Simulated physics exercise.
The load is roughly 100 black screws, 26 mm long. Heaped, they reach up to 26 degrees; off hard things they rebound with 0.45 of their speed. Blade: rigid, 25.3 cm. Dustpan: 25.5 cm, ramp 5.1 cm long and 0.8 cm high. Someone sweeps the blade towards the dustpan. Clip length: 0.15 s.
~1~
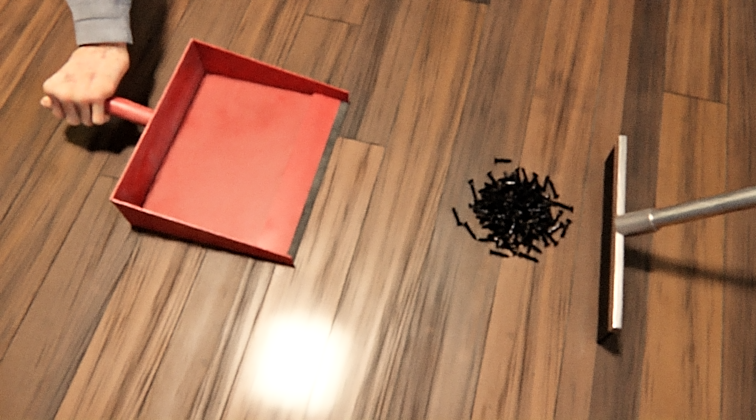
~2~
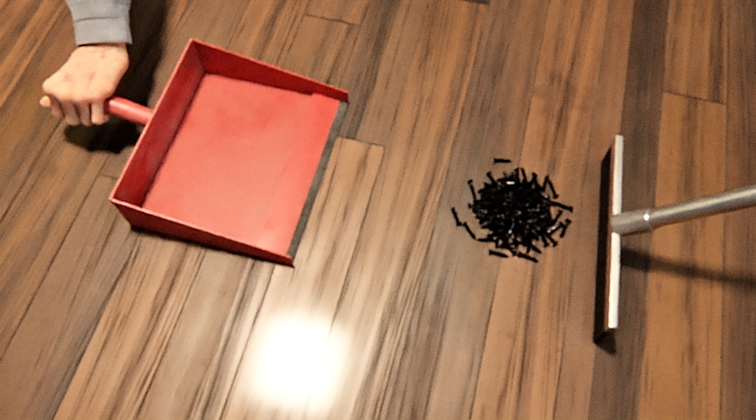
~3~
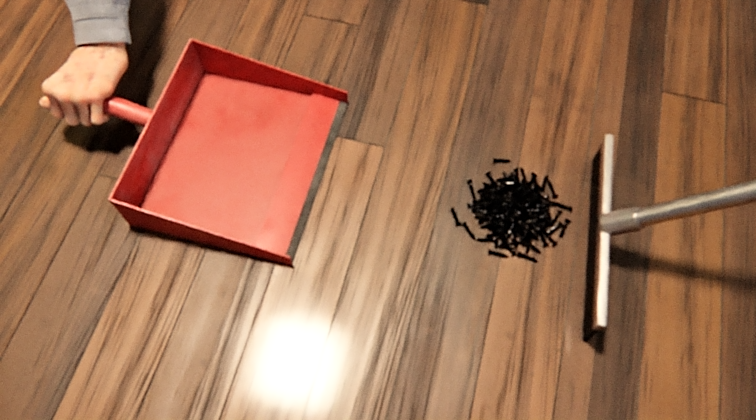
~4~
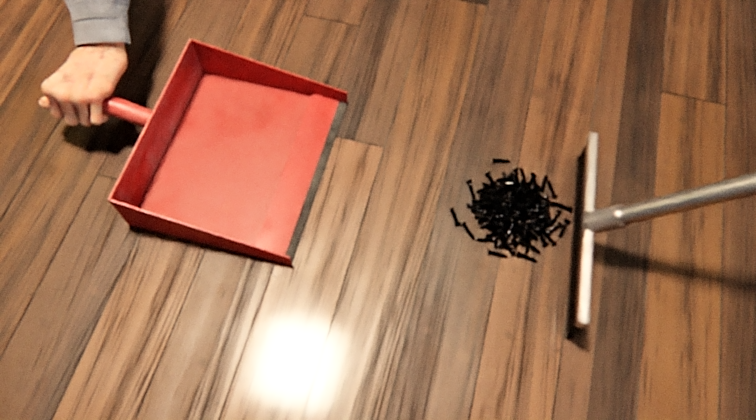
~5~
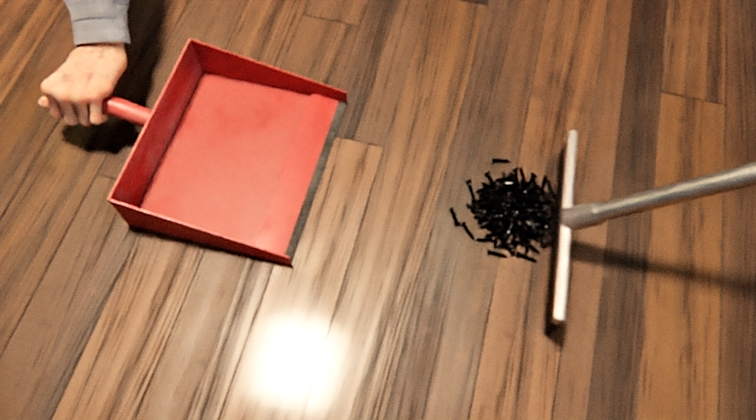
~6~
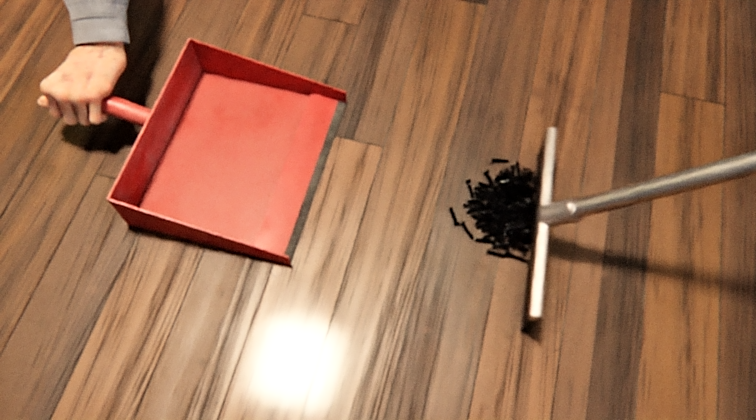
The clip opens on a wooden floor with a hand holding a red dustpan at left, a pile of small black screws near the middle, and a long-handled blade at right. The blade slides left, slowly at first, reaches the pile's right edge, and pushes the screws together slightly leftward while the dustpan stays still.
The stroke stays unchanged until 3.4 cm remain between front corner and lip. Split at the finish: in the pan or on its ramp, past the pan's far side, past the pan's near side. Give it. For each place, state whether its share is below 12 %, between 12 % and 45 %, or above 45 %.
Pan: Above 45 %; far side: Below 12 %; near side: Below 12 %.
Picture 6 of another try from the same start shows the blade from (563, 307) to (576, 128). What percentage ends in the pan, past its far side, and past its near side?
That ends as pan 20, far 5, and near 0.
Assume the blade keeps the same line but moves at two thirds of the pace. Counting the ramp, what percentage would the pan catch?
Then roughly 25 per cent.
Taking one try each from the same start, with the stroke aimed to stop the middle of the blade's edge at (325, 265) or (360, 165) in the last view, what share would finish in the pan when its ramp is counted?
Some 50 in a hundred and 55 in a hundred.
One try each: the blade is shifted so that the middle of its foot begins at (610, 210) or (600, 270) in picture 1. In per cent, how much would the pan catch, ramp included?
Around 55 percent, then around 55 percent.
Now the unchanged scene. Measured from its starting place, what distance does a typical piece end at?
It comes to some 28 cm.
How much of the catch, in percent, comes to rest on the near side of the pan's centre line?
Some 60 per cent.
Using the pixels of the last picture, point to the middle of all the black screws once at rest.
Look around (310, 178) in the last picture.
Then, 0.15 s after the last picture, middle of the blade 15 cm from the lip; 0 % over the lip, far side 0 %, near side 0 %.
Then, 0.25 s after the last picture, middle of the blade 7 cm from the lip; 0 % over the lip, far side 0 %, near side 0 %.
Then, 0.48 s after the last picture, middle of the blade 4 cm from the lip; 60 % over the lip, far side 0 %, near side 0 %.
In the end, pan 60 %, far side 0 %, near side 0 %, in front of the lip or behind the blade 35 %.
